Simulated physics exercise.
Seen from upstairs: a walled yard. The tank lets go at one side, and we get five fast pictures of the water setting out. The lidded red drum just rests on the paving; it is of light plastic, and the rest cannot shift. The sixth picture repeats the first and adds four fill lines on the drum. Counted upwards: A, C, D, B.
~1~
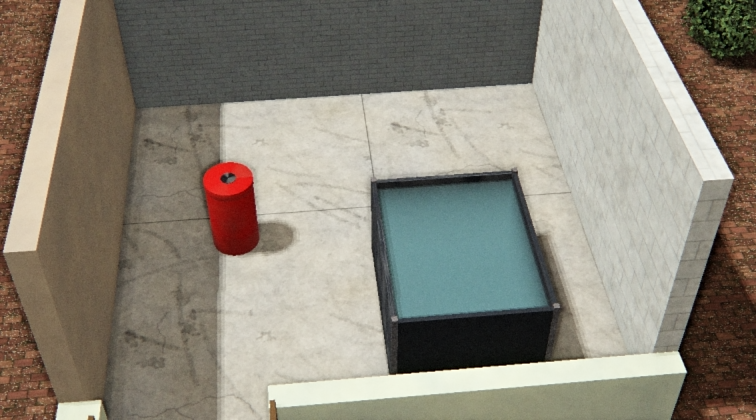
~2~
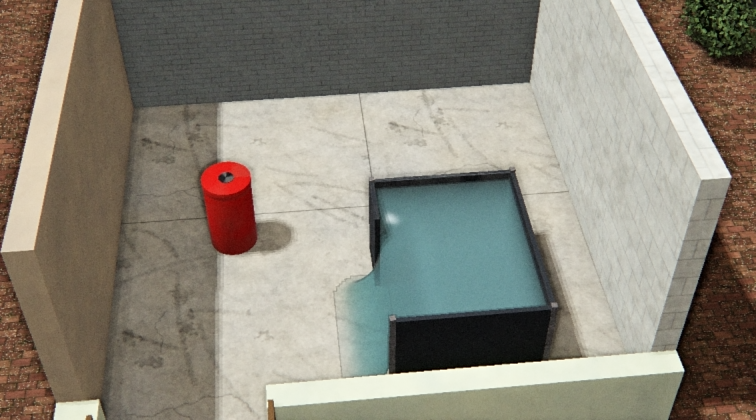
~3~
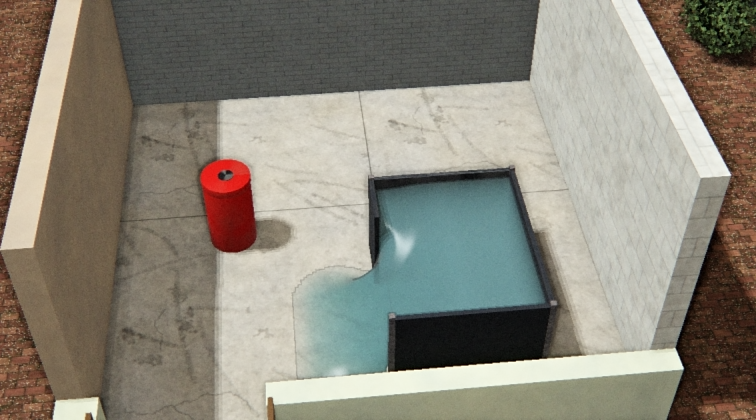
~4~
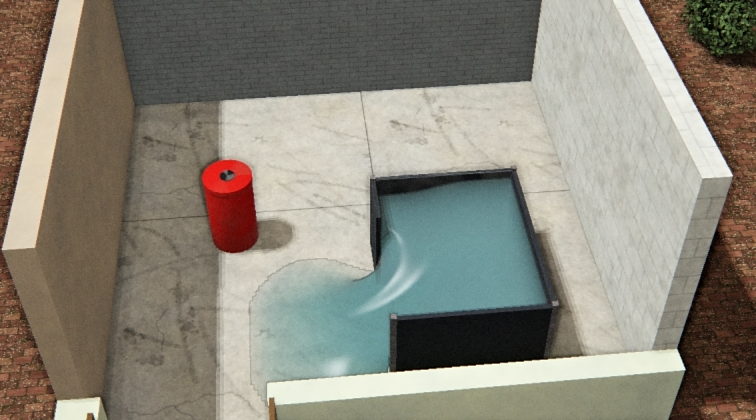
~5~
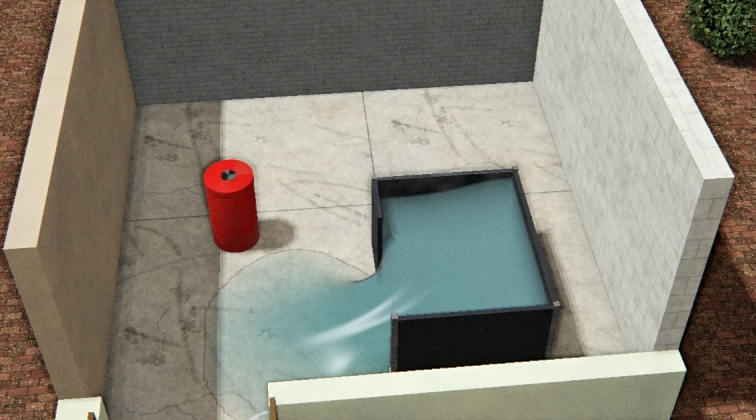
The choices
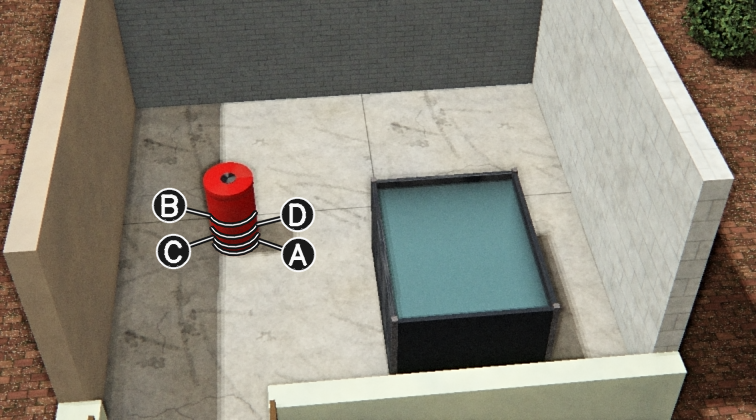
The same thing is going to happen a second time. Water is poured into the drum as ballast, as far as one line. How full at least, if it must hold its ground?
Use level D.
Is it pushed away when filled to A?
Yes, it does.
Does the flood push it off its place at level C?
Yes.
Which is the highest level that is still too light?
C it is.
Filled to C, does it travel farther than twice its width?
No, less.
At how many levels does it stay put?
Two.
On the marked copy, A at (236, 253); B at (232, 225); C at (235, 246); D at (234, 237); from the bottom up A, C, D, B.
Choosing A, it is pushed about twice its own width away.
Choosing B, it does not move.
Choosing C, it is pushed about its own width away.
Choosing D, it does not move.
